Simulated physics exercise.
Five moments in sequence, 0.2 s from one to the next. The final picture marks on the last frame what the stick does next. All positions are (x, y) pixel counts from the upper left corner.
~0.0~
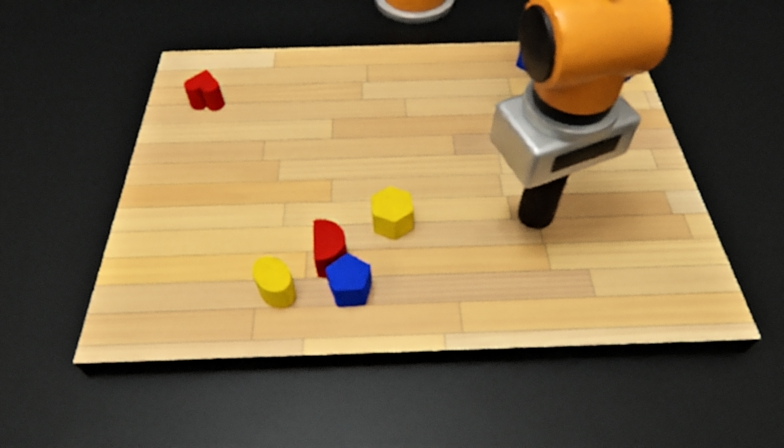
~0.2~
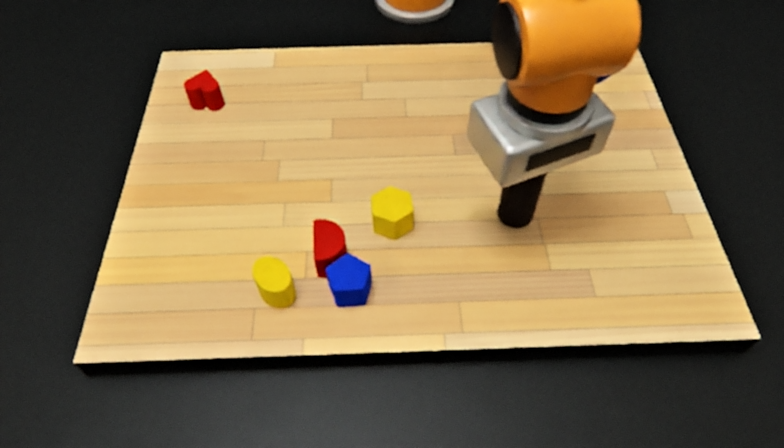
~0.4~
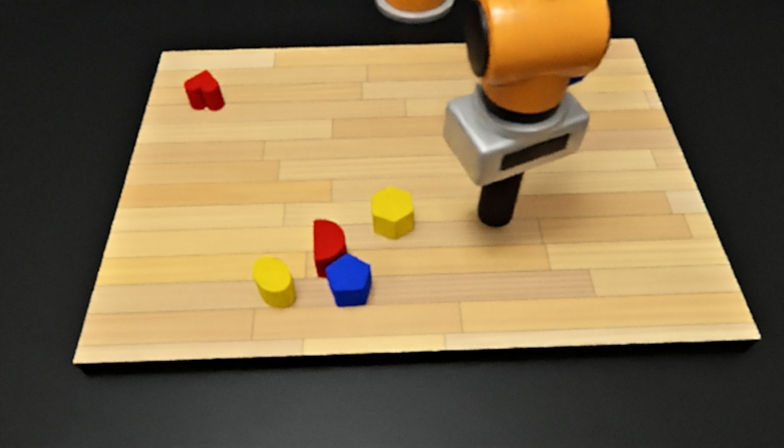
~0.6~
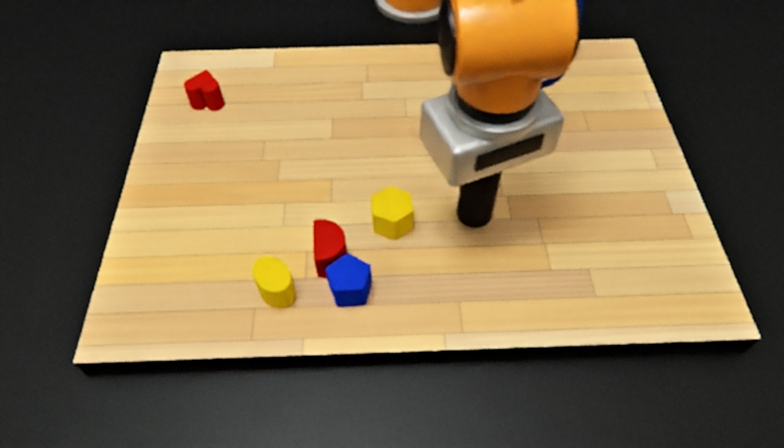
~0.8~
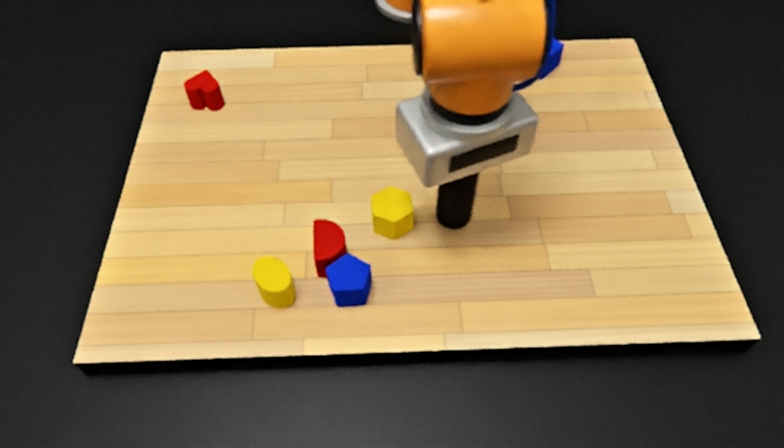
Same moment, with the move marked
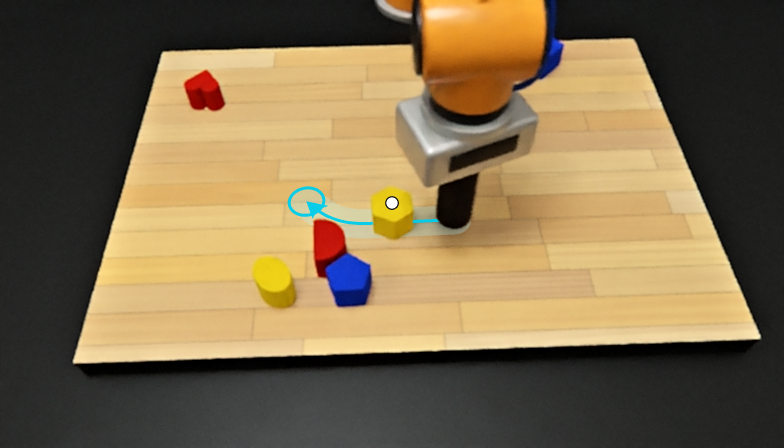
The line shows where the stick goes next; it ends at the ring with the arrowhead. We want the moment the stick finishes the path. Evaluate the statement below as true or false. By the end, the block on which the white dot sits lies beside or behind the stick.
That is true.
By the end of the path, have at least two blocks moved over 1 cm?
Final answer: No.
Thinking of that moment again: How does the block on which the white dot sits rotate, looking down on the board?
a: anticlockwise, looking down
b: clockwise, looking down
Option a.
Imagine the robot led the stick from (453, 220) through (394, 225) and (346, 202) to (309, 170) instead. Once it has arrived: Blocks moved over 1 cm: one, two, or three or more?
Blocks moved: One.
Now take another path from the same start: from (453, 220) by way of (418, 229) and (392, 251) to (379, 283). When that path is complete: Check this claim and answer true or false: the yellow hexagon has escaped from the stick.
My answer: True.
The drawn path runs from (453, 220) via (401, 222) and (348, 222), ending at (307, 201); the dot is on the yellow hexagon.
What follows on the original path. One third of the way, stick at (400, 217); yellow hexagon at (361, 203).
Two thirds of the way, stick at (347, 217); red D-shaped block at (323, 240), turned 15° anticlockwise; yellow hexagon at (306, 202).
At the end, stick at (305, 196); red D-shaped block at (323, 240), turned 15° anticlockwise; blue five-sided block not moved; yellow hexagon at (267, 196), turned 25° anticlockwise.
